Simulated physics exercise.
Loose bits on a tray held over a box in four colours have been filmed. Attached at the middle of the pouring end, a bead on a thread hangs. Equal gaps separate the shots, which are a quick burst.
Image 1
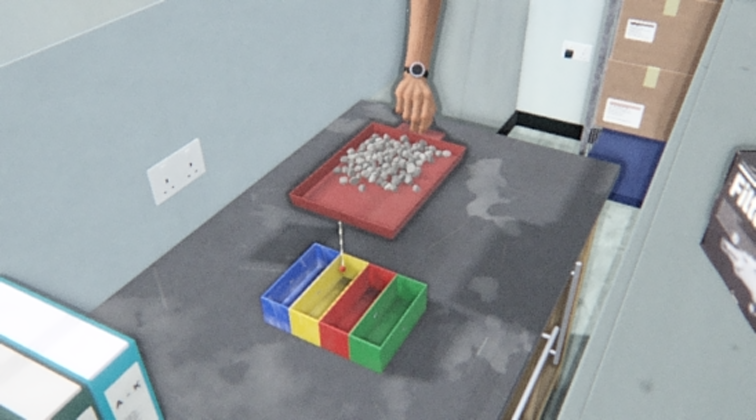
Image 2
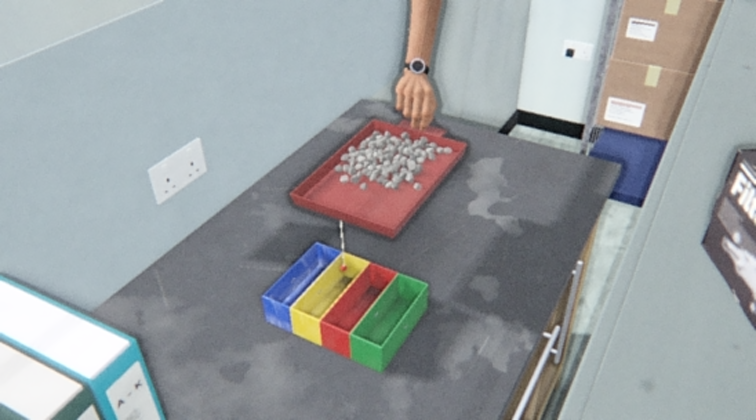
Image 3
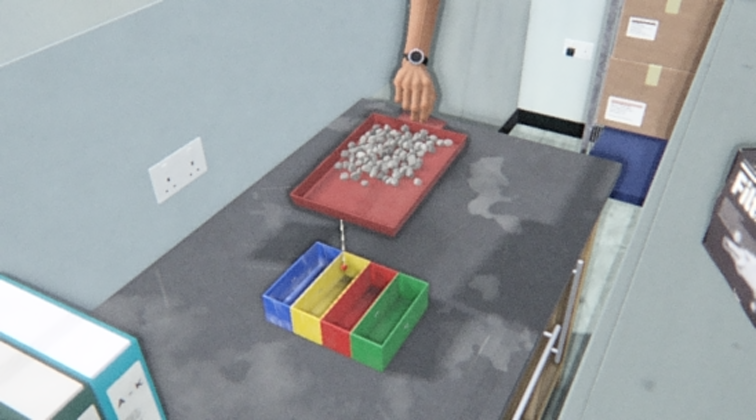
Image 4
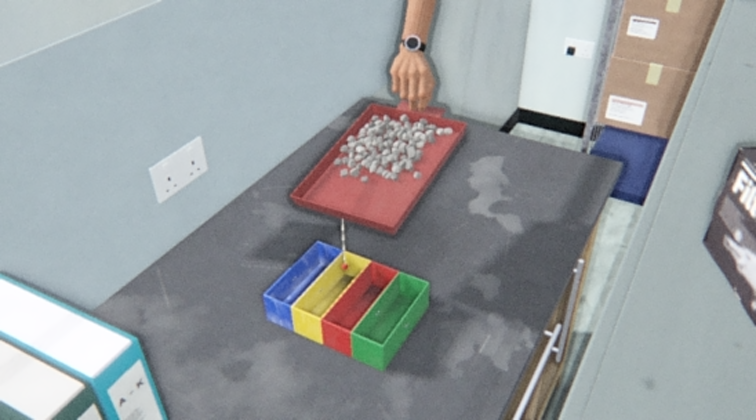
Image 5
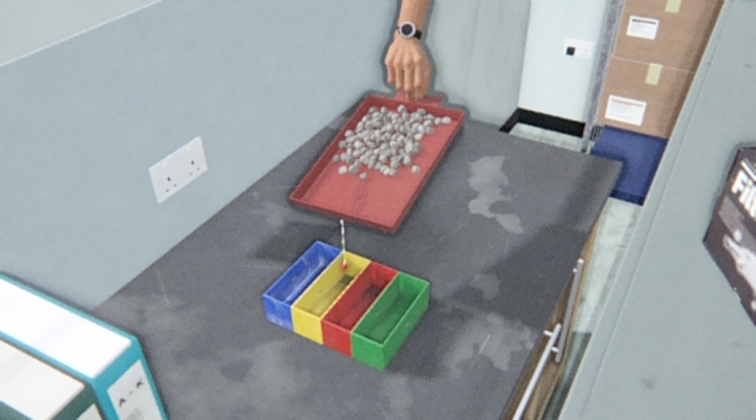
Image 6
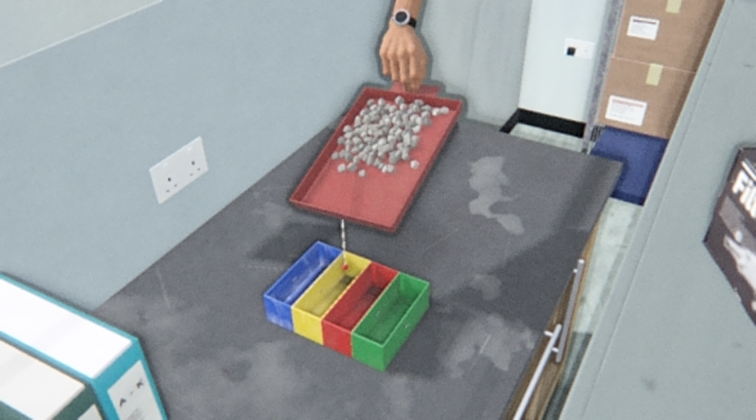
On a dark worktop against a pale wall, a red tray of grey gravel sits behind a small box with blue, yellow, red and green cells. A hand wearing a watch grips the tray's far end and gradually raises it, tilting the tray toward its near left corner while the box stays still.
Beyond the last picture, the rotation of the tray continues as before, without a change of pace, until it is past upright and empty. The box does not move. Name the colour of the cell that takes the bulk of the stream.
Blue.
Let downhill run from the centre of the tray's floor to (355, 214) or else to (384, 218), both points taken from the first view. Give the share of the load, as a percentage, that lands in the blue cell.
20 and 0 per cent, in that order.
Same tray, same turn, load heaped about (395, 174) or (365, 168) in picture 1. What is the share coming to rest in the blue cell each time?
In order, 50 % then 50 %.
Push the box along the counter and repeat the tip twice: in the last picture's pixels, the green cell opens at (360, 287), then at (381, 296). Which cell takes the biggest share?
One: That yellow cell. Two: The blue cell.
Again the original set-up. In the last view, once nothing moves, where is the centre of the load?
It settles centred around (294, 302).
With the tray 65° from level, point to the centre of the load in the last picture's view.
The load is centred near (315, 195).
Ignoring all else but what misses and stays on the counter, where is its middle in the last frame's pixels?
Near (246, 298).
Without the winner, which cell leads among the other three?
Second place goes to the yellow one.
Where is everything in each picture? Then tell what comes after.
Corners of the pouring end near (293, 194) and (392, 228), level; middle of the load near (389, 159), bits of gravel; bead on its thread near (343, 269); blue cell near (277, 313); yellow cell near (305, 325); red cell near (334, 338); green cell near (365, 352), in the first picture.
Corners of the pouring end near (294, 193) and (393, 227), level; middle of the load near (390, 156), in the second picture.
Corners of the pouring end near (294, 194) and (393, 226), tipped barely, lowest at the left corner; middle of the load near (390, 151), in the third picture.
Corners of the pouring end near (294, 195) and (392, 224), tipped a little, lowest at the left corner; middle of the load near (389, 143), in the fourth picture.
Corners of the pouring end near (293, 197) and (391, 224), tipped clearly, lowest at the left corner; middle of the load near (387, 137), in the fifth picture.
Corners of the pouring end near (293, 199) and (390, 224), tipped clearly, lowest at the left corner; middle of the load near (385, 131); blue cell near (279, 311); yellow cell near (307, 323); red cell near (337, 336); green cell near (368, 350), in the sixth picture.
Shortly afterwards, tray tipped steeply; all but a few on the tray; a little falling or outside the box.
Next, tray tipped past a quarter turn; near a quarter on the tray; near a third in the blue cell; a little in the yellow cell; only a few in the red cell; near a third falling or outside the box.
Some moments later, tray tipped past a quarter turn; near half in the blue cell; near a quarter in the yellow cell; only a few in the red cell; near a third falling or outside the box.
In the end, tray tipped past a quarter turn; near half in the blue cell; near a quarter in the yellow cell; only a few in the red cell; none at all in the green cell; near a third outside the box.
